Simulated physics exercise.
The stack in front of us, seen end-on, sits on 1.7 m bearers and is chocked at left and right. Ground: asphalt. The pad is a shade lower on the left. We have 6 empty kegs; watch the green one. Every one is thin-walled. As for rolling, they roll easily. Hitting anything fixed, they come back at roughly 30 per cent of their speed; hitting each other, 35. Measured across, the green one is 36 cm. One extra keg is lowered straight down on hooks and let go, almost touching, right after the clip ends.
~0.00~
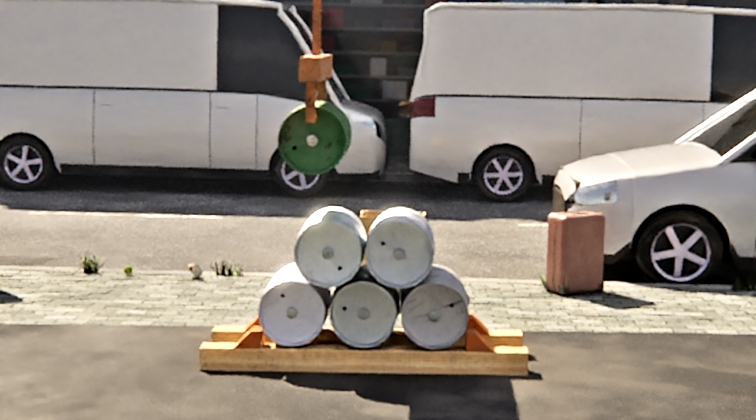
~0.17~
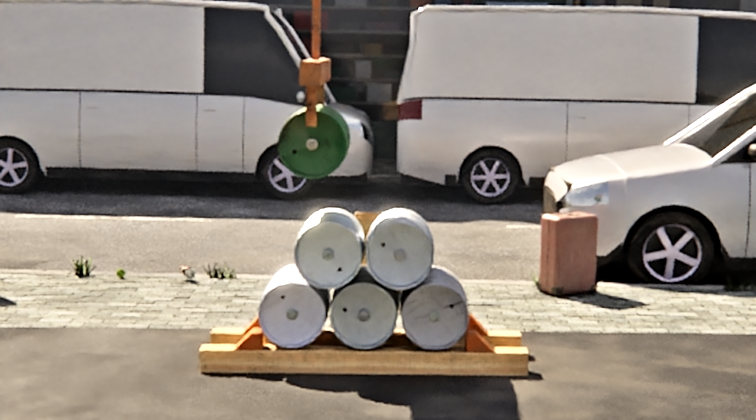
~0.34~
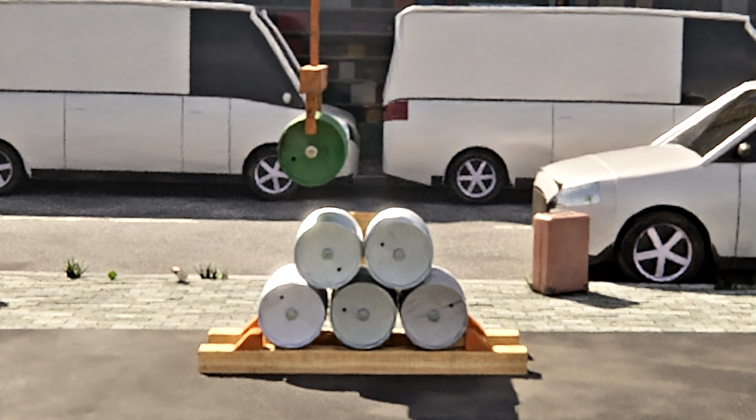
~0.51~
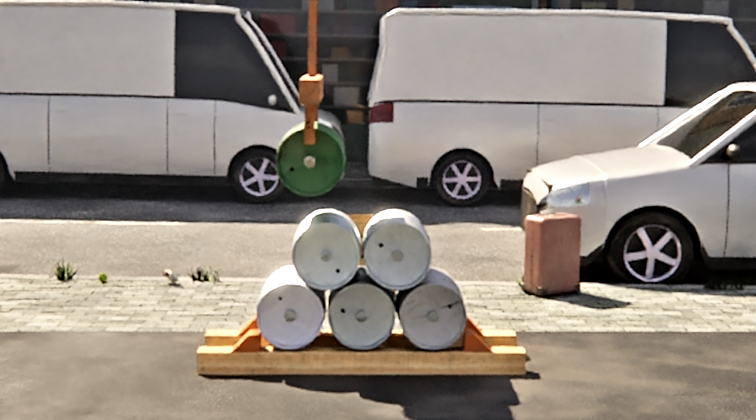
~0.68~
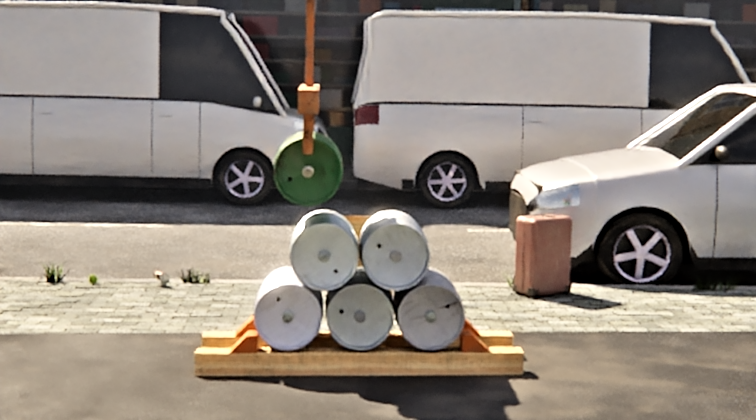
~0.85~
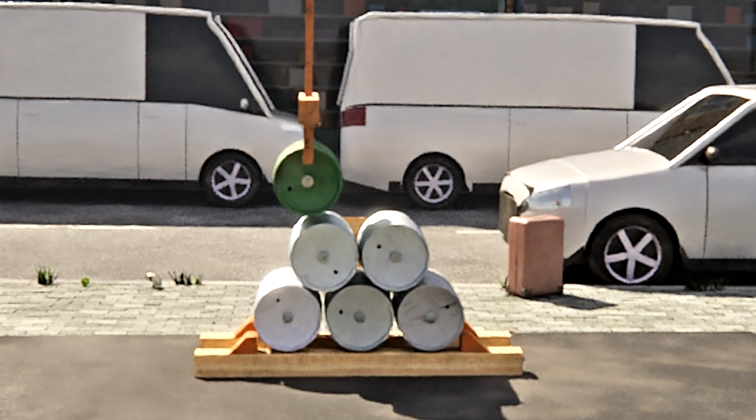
To begin with, a green drum hangs on an orange hoist above five pale drums stacked on a wooden base, with white vehicles behind. The green drum is then lowered steadily toward the upper left drum, drawing close above it, while the stack stays still and the background shifts slightly left.
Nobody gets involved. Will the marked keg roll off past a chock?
Green: Falls off.
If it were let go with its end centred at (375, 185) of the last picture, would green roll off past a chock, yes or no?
Green: No.
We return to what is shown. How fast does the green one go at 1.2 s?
Estimated speed near 0.5 m/s.
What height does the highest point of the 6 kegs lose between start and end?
55 cm.
Then, 1.2 s in, green is up on others, 20 cm inside the left chock, rolling left; 0 off the stack.
Then, 1.4 s in, green is up on others, 5 cm inside the left chock, rolling left; 0 off the stack.
Then, 1.7 s in, green is beyond the left chock, rolling left; 1 off the stack.
In the end (2.6 s), green is beyond the left chock; 1 off the stack.
